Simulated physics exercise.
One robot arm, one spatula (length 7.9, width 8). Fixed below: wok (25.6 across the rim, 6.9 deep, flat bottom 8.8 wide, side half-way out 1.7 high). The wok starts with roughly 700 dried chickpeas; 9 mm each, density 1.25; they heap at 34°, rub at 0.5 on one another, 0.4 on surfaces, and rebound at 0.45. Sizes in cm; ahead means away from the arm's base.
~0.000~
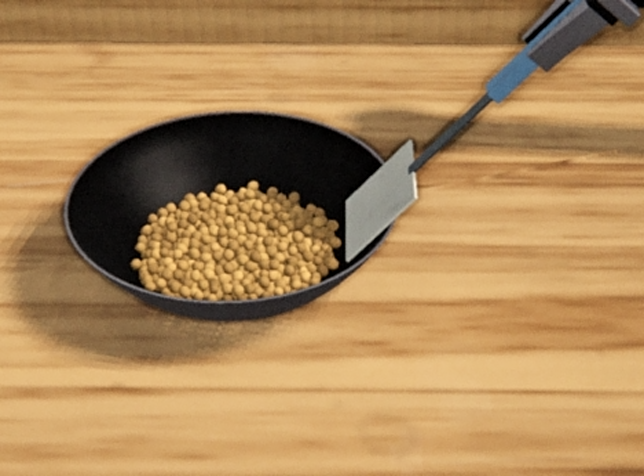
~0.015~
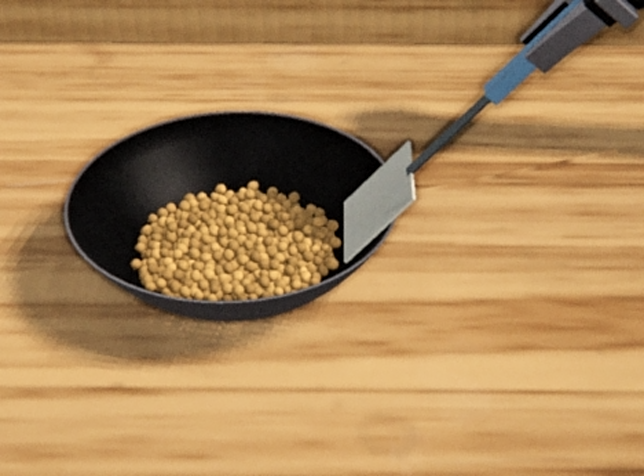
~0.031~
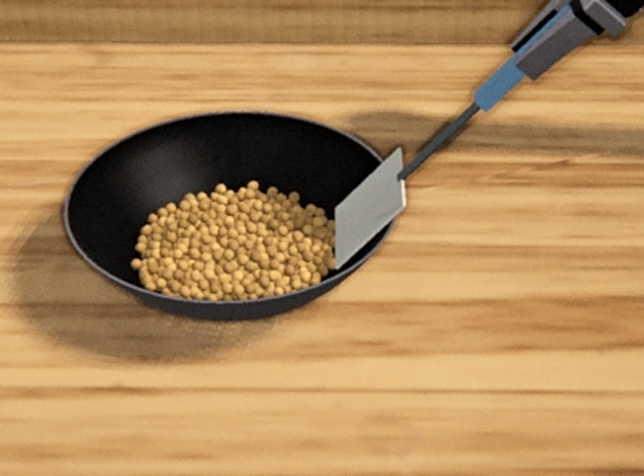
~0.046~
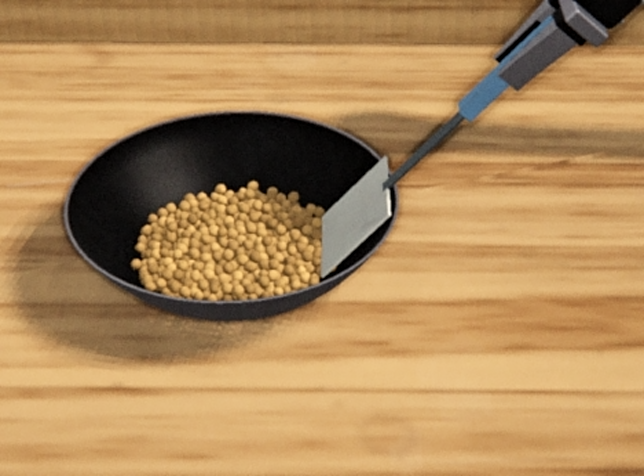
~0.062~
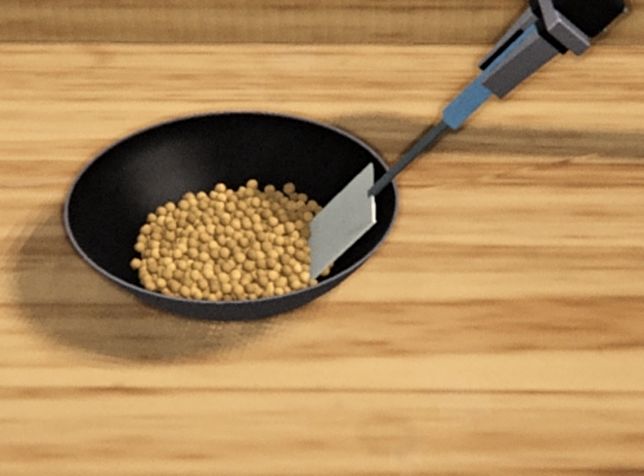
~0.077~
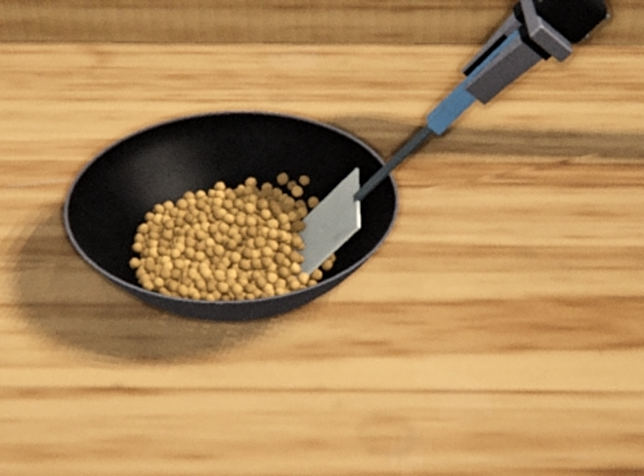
On a wooden surface, a robot arm lowering a spatula leftward into a black wok, pushing into the heap of dried chickpeas.
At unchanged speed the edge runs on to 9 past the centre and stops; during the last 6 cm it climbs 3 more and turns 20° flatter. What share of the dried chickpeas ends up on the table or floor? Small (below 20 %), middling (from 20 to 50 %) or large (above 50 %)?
On the table or floor the share is middling, from 20 to 50 %.
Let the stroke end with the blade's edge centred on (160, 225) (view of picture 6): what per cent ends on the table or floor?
Some 0 per cent.
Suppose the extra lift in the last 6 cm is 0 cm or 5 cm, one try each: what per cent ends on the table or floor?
Some 15 and 20 per cent.
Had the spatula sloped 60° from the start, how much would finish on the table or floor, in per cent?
Then about 30 per cent.
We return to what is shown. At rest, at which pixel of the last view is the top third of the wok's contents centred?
At about (152, 237).
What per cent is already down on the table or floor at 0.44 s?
Roughly 10 per cent.
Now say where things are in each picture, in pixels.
In the first picture, spatula top edge at (414, 168), sloping 50°; upper third of the load around (234, 242), from x 135 to 335, top at y 185; 699 in the wok.
In the second picture, spatula top edge at (412, 169), sloping 50°; upper third of the load around (234, 242), from x 135 to 335, top at y 185.
In the third picture, spatula top edge at (402, 176), sloping 50°; upper third of the load around (234, 242), from x 135 to 335, top at y 185.
In the fourth picture, spatula top edge at (388, 185), sloping 50°; upper third of the load around (237, 241), from x 135 to 335, top at y 185.
In the fifth picture, spatula top edge at (373, 192), sloping 50°; upper third of the load around (239, 237), from x 135 to 335, top at y 185.
In the sixth picture, spatula top edge at (358, 197), sloping 50°; upper third of the load around (239, 234), from x 135 to 330, top at y 180; 699 in the wok.
After 0.14 s, sloping 50°, highest piece 7 above the table; 699 in the wok.
After 0.21 s, sloping 43°, highest piece 7 above the table; 699 in the wok.
After 0.44 s, sloping 30°, highest piece 9 above the table; 505 in the wok, 66 on the table or floor, 128 on the blade or in flight.
After 1.49 s, sloping 30°, highest piece 5 above the table; 505 in the wok, 194 on the table or floor.
At rest, 505 in the wok, 194 on the table or floor. That is 28 % on the table or floor.
